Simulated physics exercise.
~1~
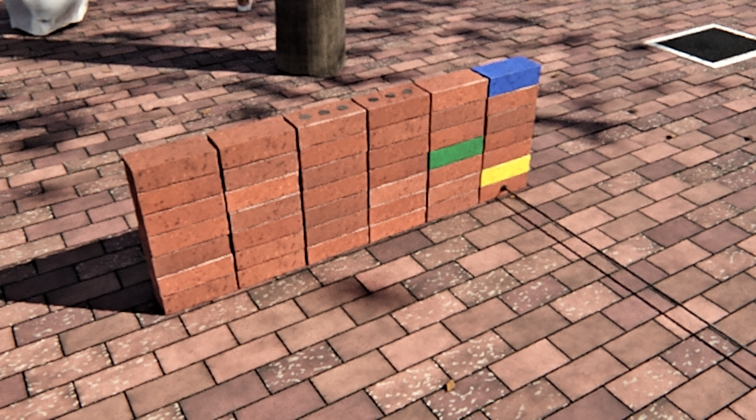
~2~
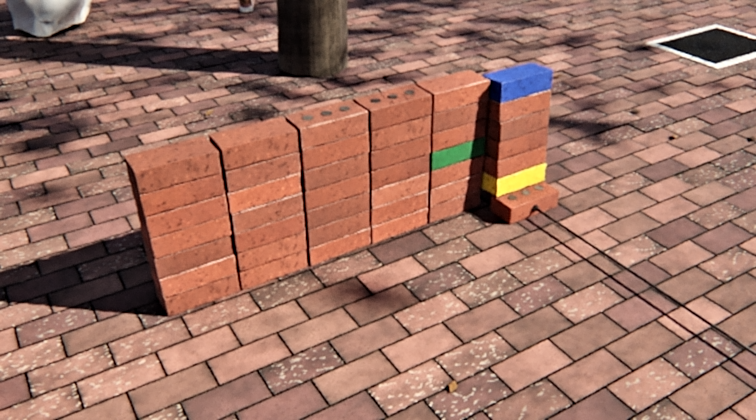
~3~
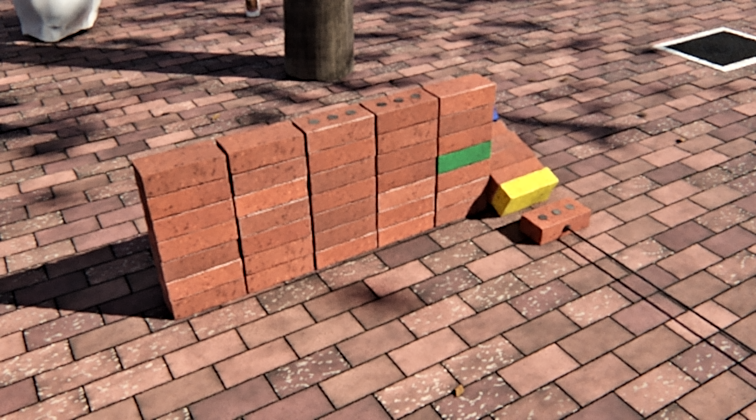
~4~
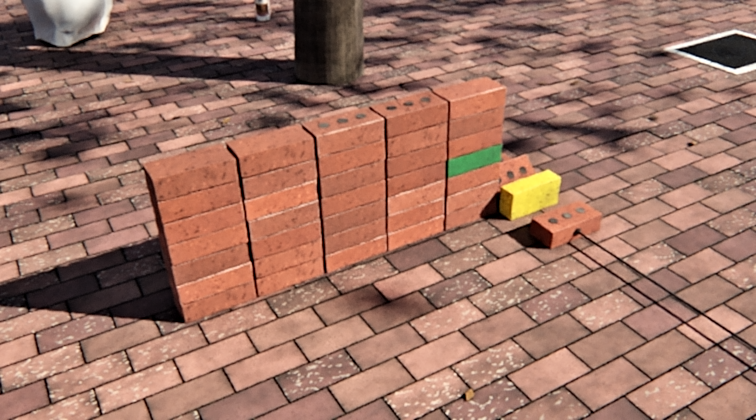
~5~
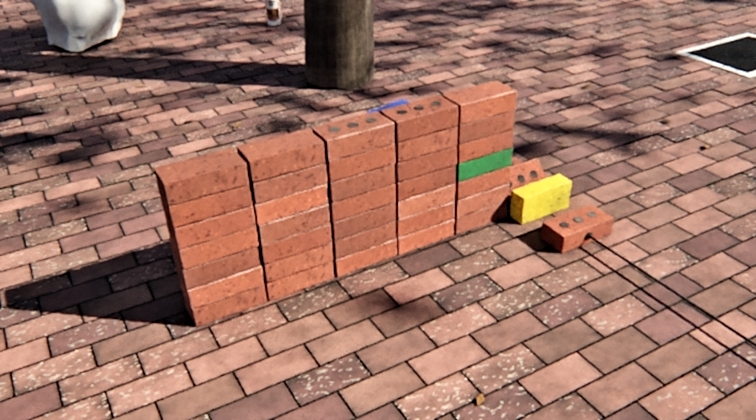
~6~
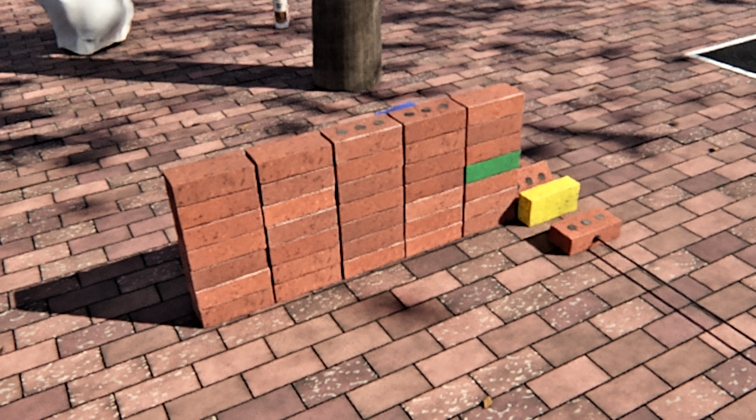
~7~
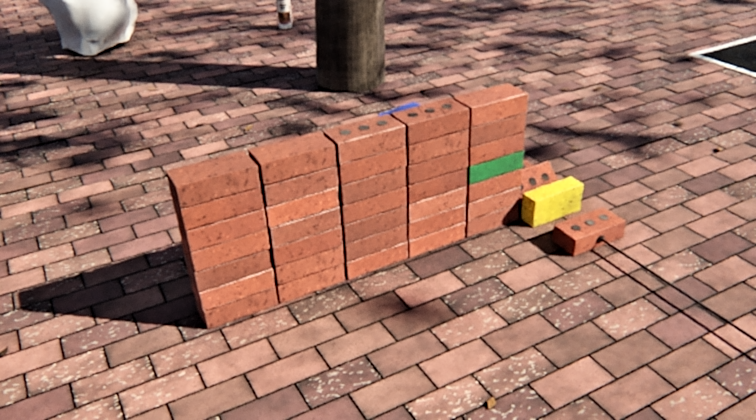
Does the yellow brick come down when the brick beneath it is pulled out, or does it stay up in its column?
The yellow brick comes down. It tips over as the end column collapses and ends up lying on its side beside the wall.
